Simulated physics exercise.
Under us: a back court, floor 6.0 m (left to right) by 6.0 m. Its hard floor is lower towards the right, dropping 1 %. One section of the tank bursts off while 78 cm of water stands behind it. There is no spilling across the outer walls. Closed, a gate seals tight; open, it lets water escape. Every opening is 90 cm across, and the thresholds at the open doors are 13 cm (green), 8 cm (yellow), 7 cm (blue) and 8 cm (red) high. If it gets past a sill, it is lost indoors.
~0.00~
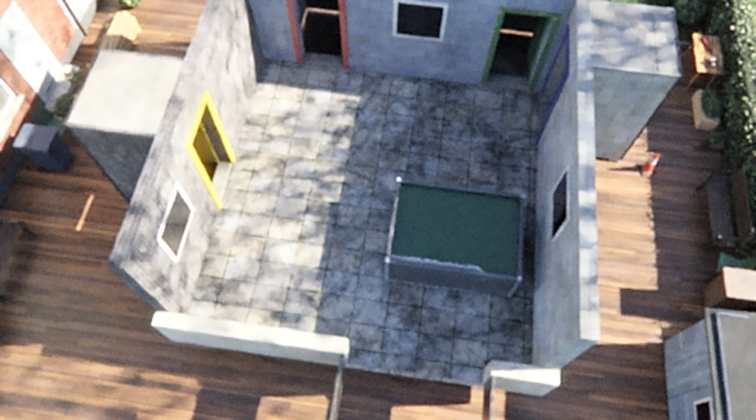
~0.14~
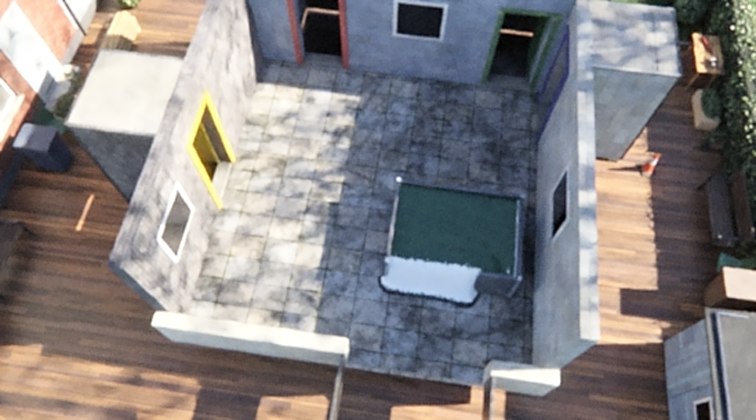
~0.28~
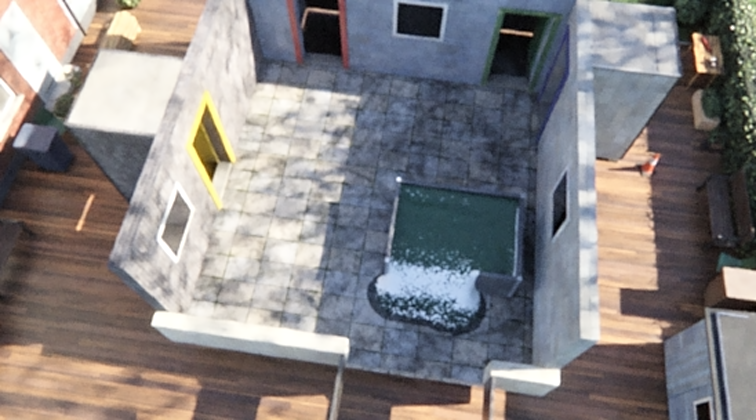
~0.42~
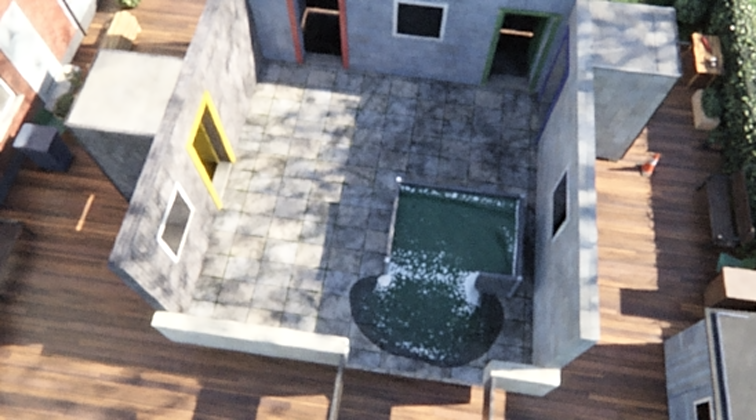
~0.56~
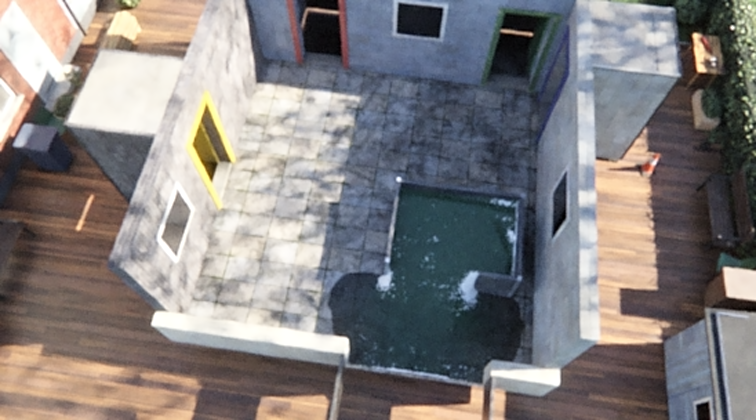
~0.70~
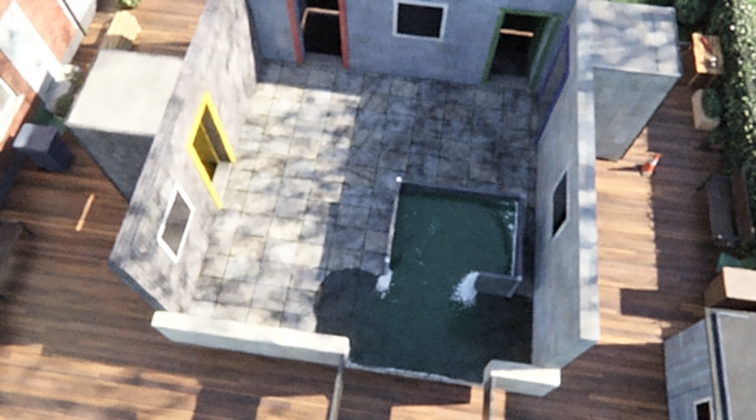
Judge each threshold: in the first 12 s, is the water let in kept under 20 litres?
Verdicts: Green door, kept under; yellow door, kept under; blue door, kept under; red door, kept under.
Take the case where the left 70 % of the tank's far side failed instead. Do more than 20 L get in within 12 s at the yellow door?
Against that limit: Yellow short of it.
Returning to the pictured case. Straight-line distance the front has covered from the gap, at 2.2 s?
I'd put it close to 4.4 m.
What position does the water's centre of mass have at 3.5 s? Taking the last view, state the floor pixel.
The water's centre is around (407, 273).
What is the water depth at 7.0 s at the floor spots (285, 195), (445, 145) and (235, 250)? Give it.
Reading - approx. 2 / 0 / 2 cm.
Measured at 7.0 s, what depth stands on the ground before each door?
In centimetres, the green door has 2, the yellow door 1, the blue door 1 and the red door 3.
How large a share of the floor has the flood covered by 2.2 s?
Around 25 per cent.
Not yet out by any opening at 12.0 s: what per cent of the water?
Around 22 per cent of the water.
After 1.4 s water covers 15 % of the floor and is deepest (32 cm) near (420, 288); green door not reached, yellow door not reached, blue door not reached, red door not reached.
After 2.2 s water covers 25 % of the floor and is deepest (22 cm) near (349, 348); green door not reached, yellow door not reached, blue door not reached, red door not reached.
After 3.5 s water covers 30 % of the floor and is deepest (14 cm) near (430, 289); green door not reached, yellow door 2 cm at the sill, 0 L in, blue door not reached, red door not reached.
After 7.0 s water covers 55 % of the floor and is deepest (6 cm) near (420, 288); green door 2 cm at the sill, 0 L in, yellow door 1 cm at the sill, 0 L in, blue door 1 cm at the sill, 0 L in, red door 3 cm at the sill, 0 L in.
After 12.0 s water covers 50 % of the floor and is deepest (4 cm) near (492, 137); green door 2 cm at the sill, 0 L in, yellow door 1 cm at the sill, 0 L in, blue door 3 cm at the sill, 0 L in, red door 1 cm at the sill, 0 L in.
